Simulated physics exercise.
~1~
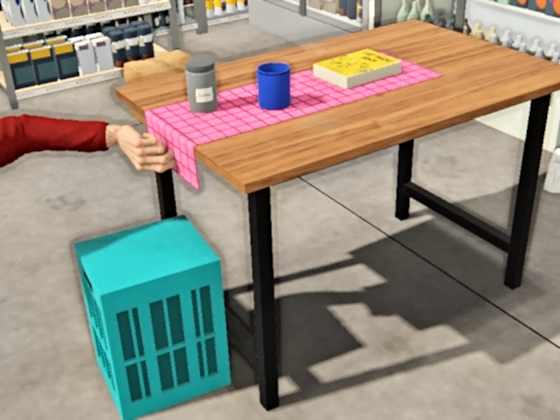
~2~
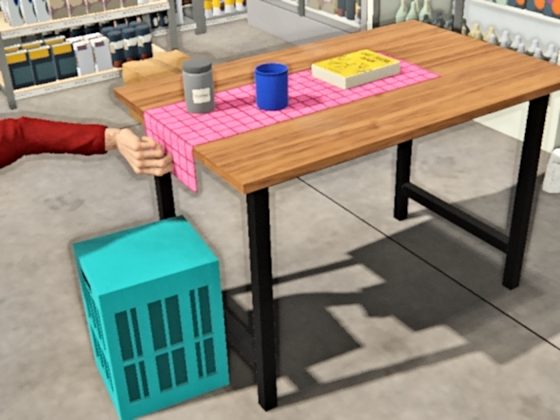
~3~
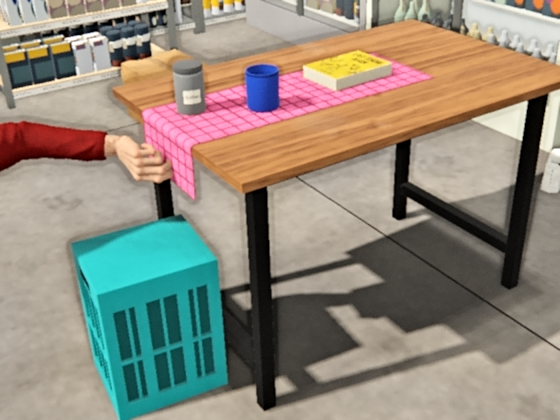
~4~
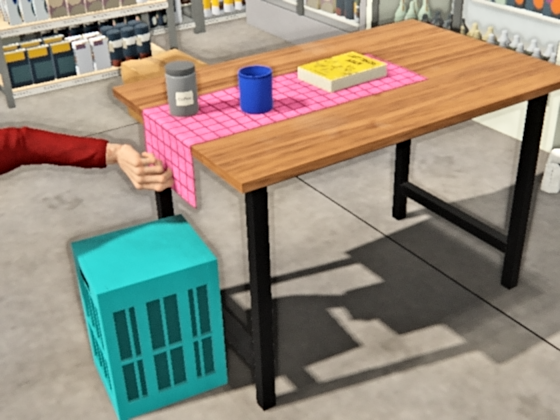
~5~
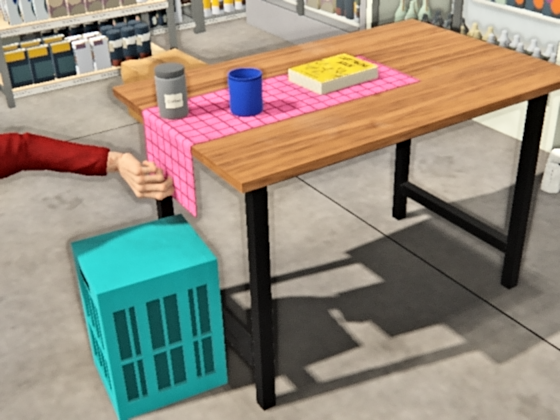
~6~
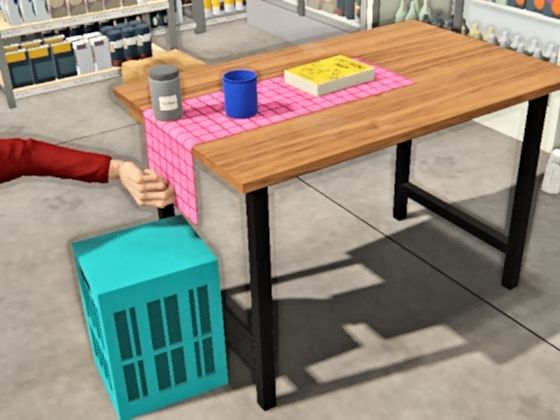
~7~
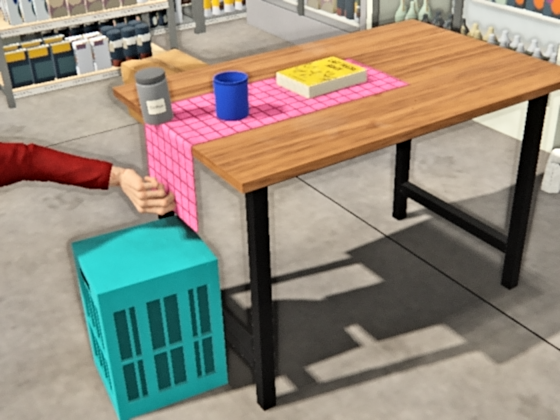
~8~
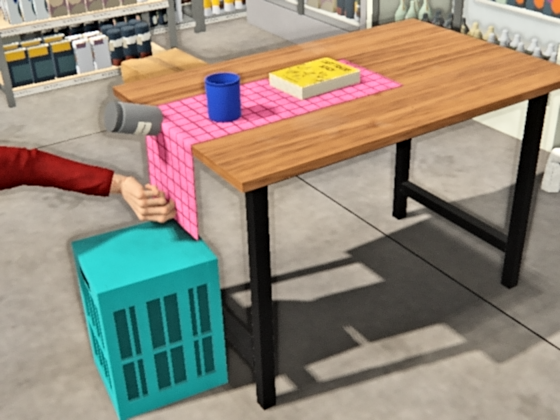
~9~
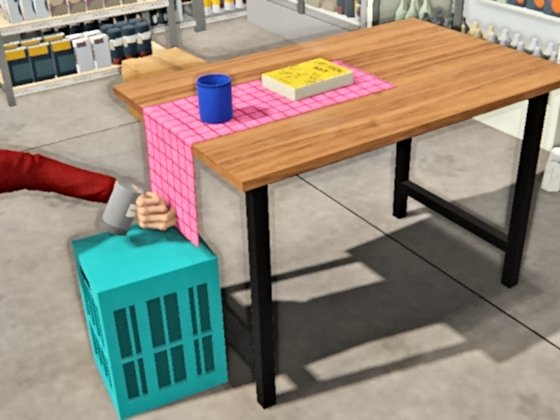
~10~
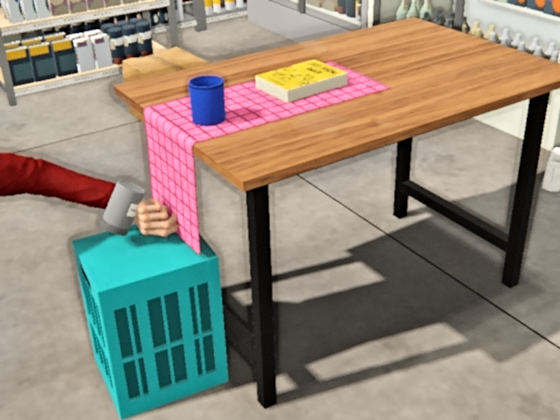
In this clip, a hand slowly pulls the hanging end of a pink tablecloth down toward a turquoise crate, drawing a grey jar, blue mug and yellow book leftward. The jar tips off the table edge and ends upside down by the hand, while the mug and book remain on the table.
